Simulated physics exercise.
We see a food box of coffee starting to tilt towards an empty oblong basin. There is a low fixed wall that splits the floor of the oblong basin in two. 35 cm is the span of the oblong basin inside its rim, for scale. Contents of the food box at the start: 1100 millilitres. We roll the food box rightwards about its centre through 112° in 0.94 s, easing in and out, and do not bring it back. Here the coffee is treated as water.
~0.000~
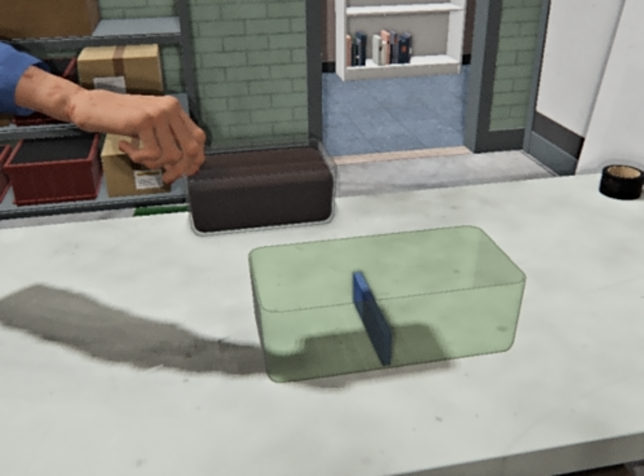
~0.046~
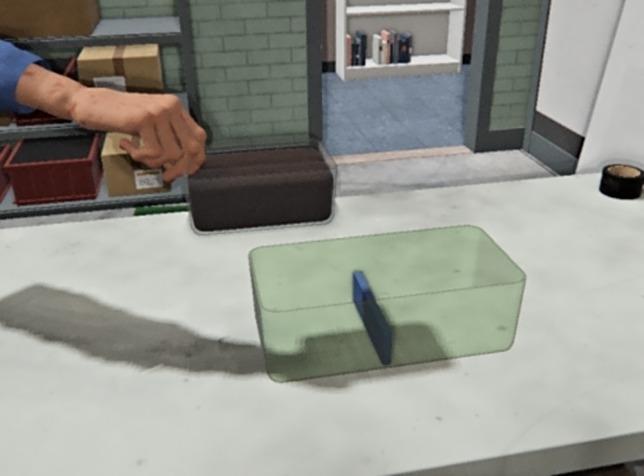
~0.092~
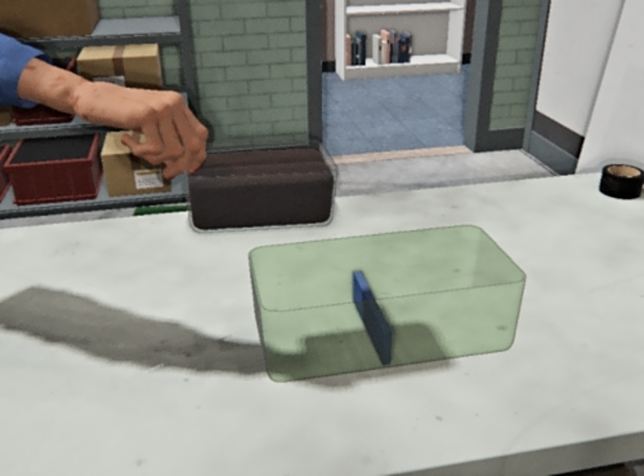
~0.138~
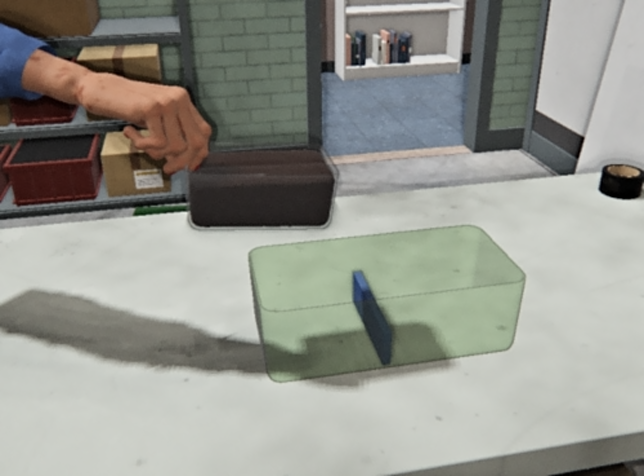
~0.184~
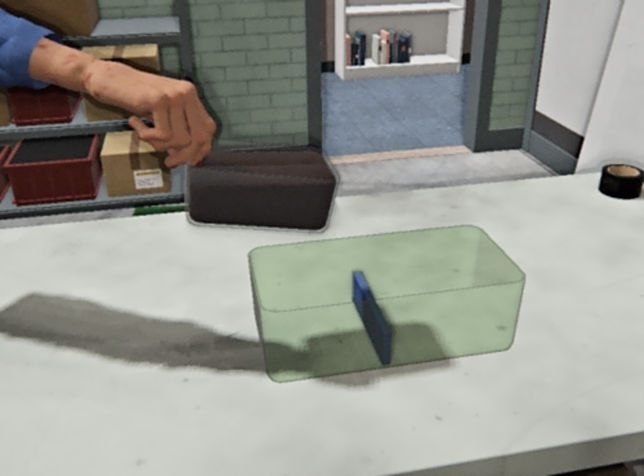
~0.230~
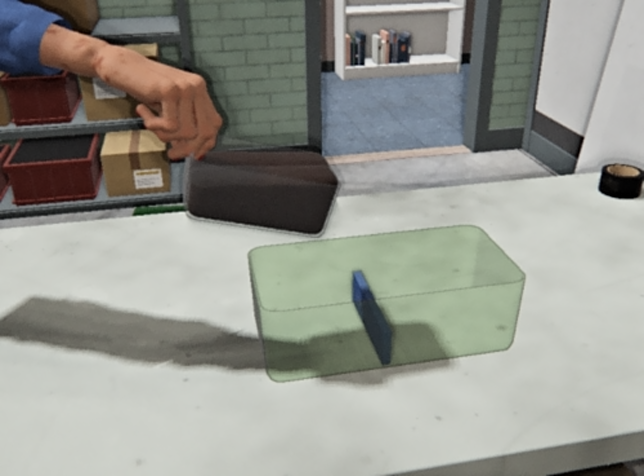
A hand hovering beside a dark oblong box as the box tilts slightly rightwards behind a clear green basin with a blue divider.
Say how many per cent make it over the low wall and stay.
About 52 per cent makes it over and stays.
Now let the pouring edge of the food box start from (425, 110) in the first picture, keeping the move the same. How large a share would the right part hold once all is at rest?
75 %.
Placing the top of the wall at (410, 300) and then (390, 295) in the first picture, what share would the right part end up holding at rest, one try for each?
I'd put it at about 5 per cent for the first and about 20 per cent for the second.
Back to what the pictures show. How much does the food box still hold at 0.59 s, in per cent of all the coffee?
Close to 26 percent of the liquid remains at that time.
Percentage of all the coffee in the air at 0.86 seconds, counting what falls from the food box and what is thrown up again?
Close to 4 per cent.
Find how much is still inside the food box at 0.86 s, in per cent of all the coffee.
I'd estimate some 3 per cent.
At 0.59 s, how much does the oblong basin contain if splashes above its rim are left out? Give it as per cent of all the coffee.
I'd estimate some 32 percent of the liquid.
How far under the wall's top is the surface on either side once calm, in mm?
Looks like roughly 34 mm on the left and roughly 34 mm on the right.
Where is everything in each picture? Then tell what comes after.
In the first picture, tilt 0°; pouring edge (328, 154); surface from (186, 171) to (325, 160); the oblong basin's rim runs from (254, 280) to (502, 252); the wall's top is at (371, 301).
In the second picture, tilt 1°; pouring edge (328, 154); surface from (186, 171) to (326, 160).
In the third picture, tilt 3°; pouring edge (329, 156); surface from (186, 169) to (326, 161).
In the fourth picture, tilt 6°; pouring edge (330, 160); surface from (187, 168) to (327, 162).
In the fifth picture, tilt 10°; pouring edge (331, 166); surface from (189, 168) to (329, 163).
In the sixth picture, tilt 16°; pouring edge (332, 172); surface from (189, 167) to (331, 167); 1 per cent is over the edge.
Then, 0.59 s in, the tilt is 78° and 26 per cent is still to pour, 4 is left of the wall and 28 right of it.
Then, 0.86 s in, the tilt is 110° and 3 per cent is still to pour, 38 is left of the wall and 51 right of it.
Then, 1.14 s in, the tilt is 112° and 0 per cent is still to pour, 43 is left of the wall and 52 right of it.
Then, 1.44 s in, the tilt is 112° and 0 per cent is still to pour, 43 is left of the wall and 52 right of it.
Finally, 43 per cent lies left of the wall, 52 right of it and 6 outside.
